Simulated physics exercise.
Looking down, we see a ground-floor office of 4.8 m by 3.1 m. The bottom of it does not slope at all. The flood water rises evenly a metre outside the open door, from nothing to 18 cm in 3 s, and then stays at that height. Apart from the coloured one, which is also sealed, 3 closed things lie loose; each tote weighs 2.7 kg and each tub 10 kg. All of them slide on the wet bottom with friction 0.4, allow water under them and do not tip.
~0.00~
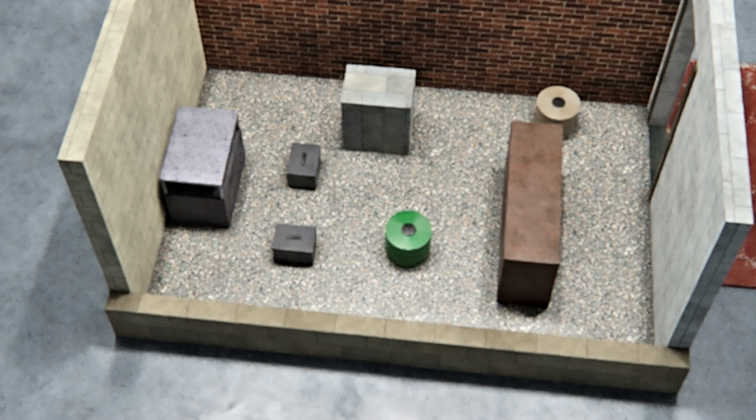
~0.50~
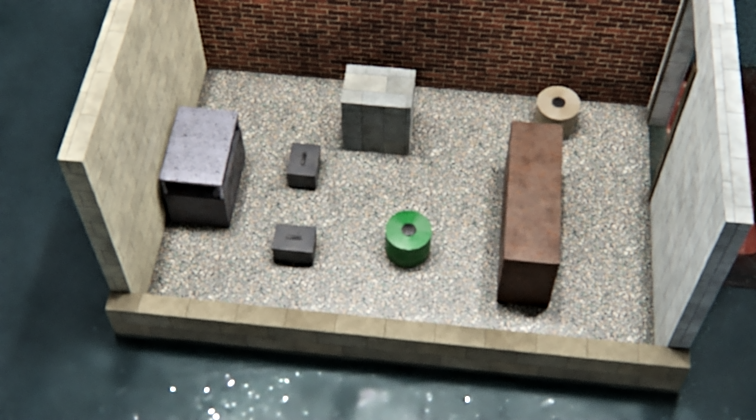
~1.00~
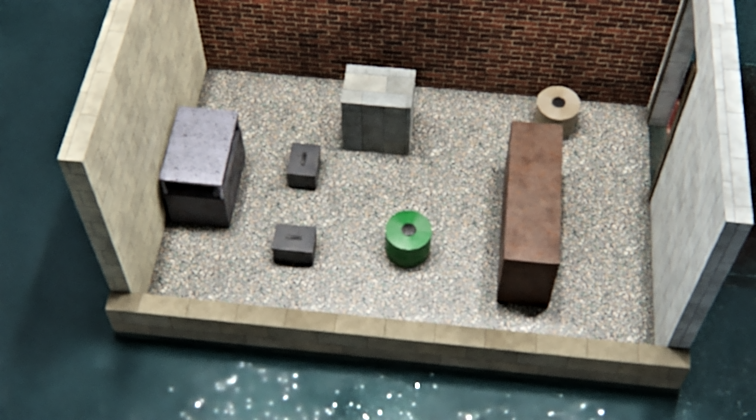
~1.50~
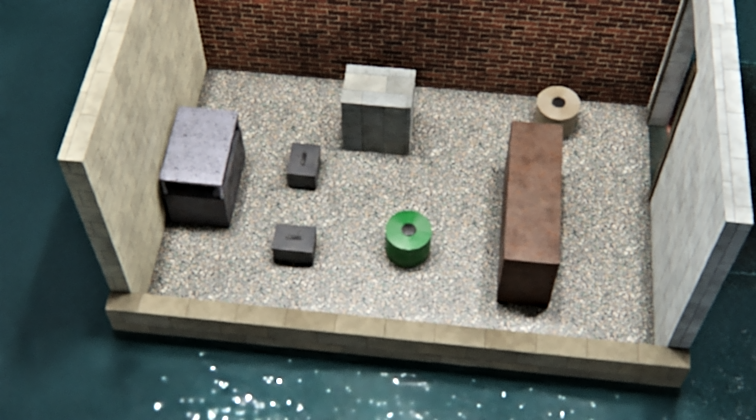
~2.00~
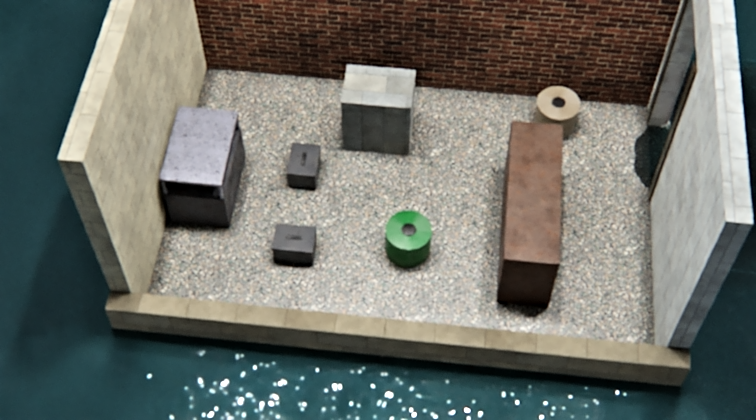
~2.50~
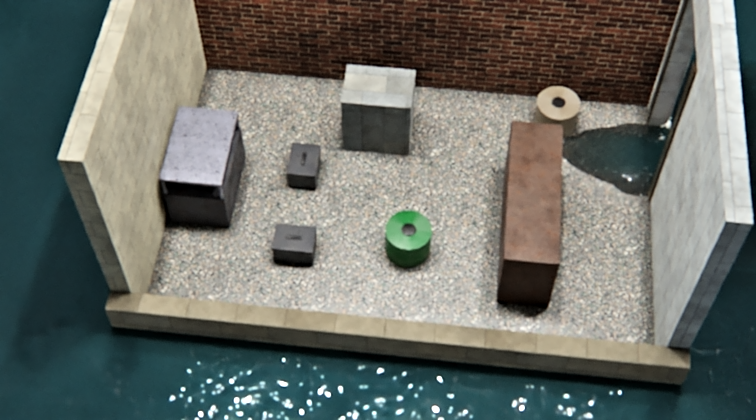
Dark water surrounds a walled, gravel-floored room seen from above, then enters through the opening in the right wall and spreads across the floor toward the brown block, while the green tub and other objects stay still.
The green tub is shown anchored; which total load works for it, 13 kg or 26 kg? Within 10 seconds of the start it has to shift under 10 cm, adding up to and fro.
13 kg already.
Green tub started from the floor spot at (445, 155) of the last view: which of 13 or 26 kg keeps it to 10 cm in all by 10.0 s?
Only the larger holds.
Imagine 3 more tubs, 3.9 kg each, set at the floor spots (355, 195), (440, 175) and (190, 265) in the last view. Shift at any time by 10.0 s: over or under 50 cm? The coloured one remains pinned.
The first comes out above the threshold, the second above the threshold, the third below the threshold.
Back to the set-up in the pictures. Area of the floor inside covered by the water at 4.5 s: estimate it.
Somewhere around 5.0 m2, roughly.
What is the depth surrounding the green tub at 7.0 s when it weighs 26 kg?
Depth: Approx. 2 cm.
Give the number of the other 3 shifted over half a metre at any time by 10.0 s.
That comes to 2.
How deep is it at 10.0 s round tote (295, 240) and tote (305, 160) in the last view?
Depths: Near 8 cm, then near 3 cm.
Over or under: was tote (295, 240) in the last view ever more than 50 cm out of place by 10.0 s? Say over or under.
Beyond the mark.
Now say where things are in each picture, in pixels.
The first frame shows the green tub at (409, 230), on the bottom; 0.0 m2 under water; 0 of 4 have shifted.
The second frame shows the green tub at (409, 230) rests on the ground; 0.0 m2 under water; 0 of 4 have shifted.
The third frame shows the green tub at (409, 230), on the bottom; water covers 0.0 m2; 0 of 4 have shifted.
The fourth frame shows the green tub at (409, 230) rests on the ground; water covers 0.0 m2; 0 of 4 have shifted.
The fifth frame shows the green tub at (409, 230) rests on the ground; water covers 0.1 m2; 0 of 4 have shifted.
The sixth frame shows the green tub at (409, 230), on the bottom; water covers 0.6 m2; 0 of 4 have shifted.
After 3.5 s the green tub would be 0 cm from its start with 13 kg and 0 cm from its start with 26 kg; 0 cm of water round it then.
After 4.5 s the green tub would be 0 cm from its start with 13 kg and 0 cm from its start with 26 kg; 0 cm of water round it then.
After 7.0 s the green tub would be 0 cm from its start with 13 kg and 0 cm from its start with 26 kg; 2 cm of water round it then.
After 10.0 s the green tub would be 0 cm from its start with 13 kg and 0 cm from its start with 26 kg; 4 cm of water round it then.
